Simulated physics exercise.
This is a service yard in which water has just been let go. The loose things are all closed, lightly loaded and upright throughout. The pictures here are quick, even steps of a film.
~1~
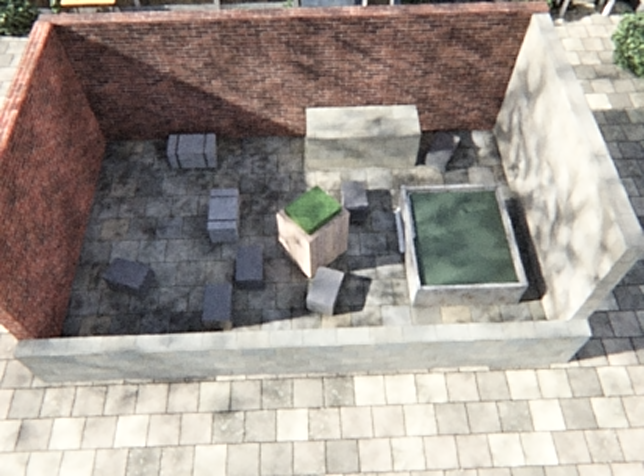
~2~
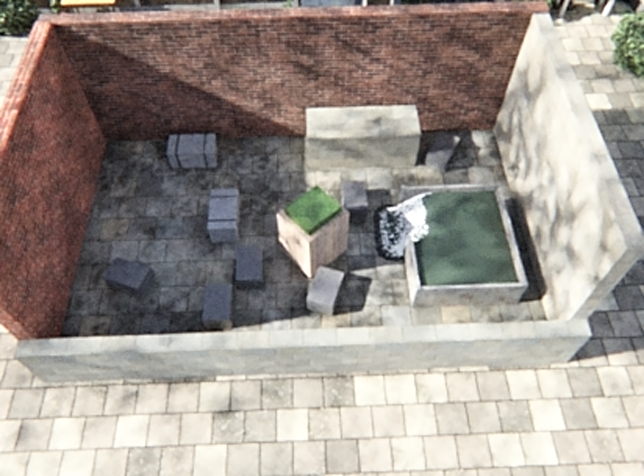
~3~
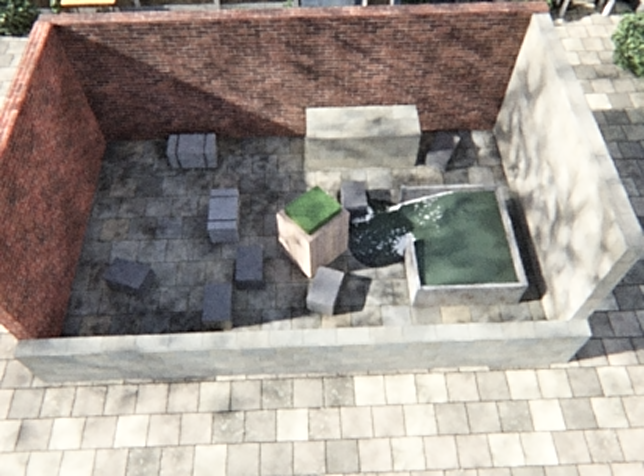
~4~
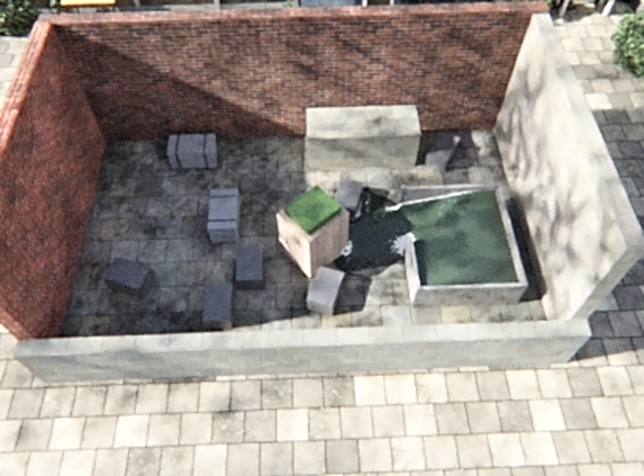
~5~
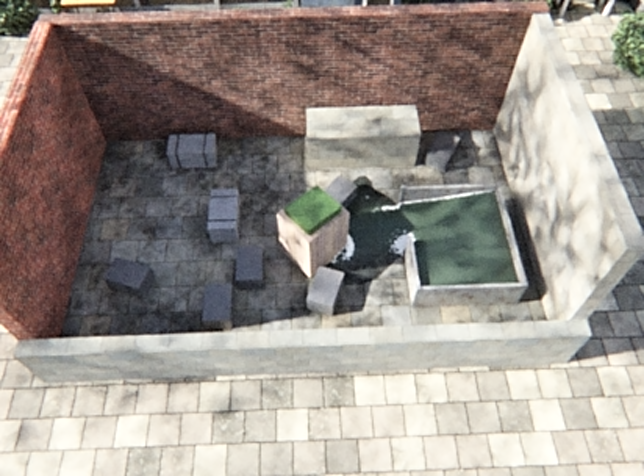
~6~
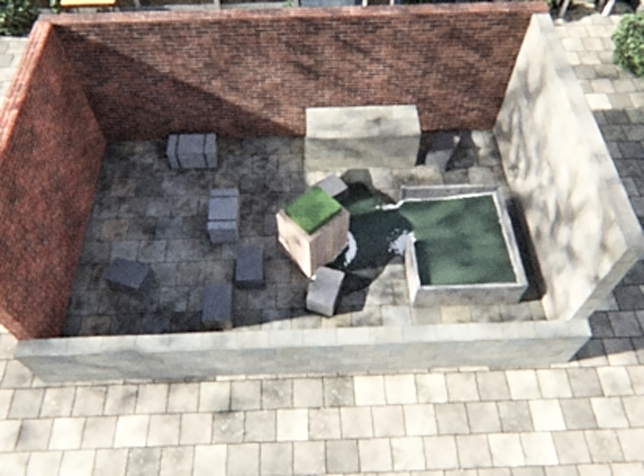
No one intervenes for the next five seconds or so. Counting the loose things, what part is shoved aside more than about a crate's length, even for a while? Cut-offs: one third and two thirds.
A third to two thirds of the things get pushed well away.
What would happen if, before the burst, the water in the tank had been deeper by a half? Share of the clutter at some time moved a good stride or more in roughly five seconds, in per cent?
Roughly 60 %.
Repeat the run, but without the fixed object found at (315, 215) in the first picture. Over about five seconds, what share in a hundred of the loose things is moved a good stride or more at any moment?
I'd say somewhere around 80 per cent.
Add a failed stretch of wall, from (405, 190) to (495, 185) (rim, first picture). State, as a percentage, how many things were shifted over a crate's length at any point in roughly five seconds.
Roughly 10 %.
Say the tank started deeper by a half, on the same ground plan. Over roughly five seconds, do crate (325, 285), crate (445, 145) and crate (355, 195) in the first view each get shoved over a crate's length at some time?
Taking them as listed, the first did it, the second came up short and the third did it.
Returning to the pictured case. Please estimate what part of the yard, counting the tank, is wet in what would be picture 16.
Some 45 per cent.
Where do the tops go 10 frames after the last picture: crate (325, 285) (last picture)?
(303, 319).
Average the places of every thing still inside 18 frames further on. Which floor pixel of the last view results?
It lands somewhere near (229, 230).
A moment on, 1 of 8 are well off their spots; 0 afloat.
Next, 2 of 8 are well off their spots; 1 afloat.
Later, 3 of 8 are well off their spots; 3 afloat.
In the end, 4 of 8 are well off their spots, and 4 have been at some point; 2 afloat.
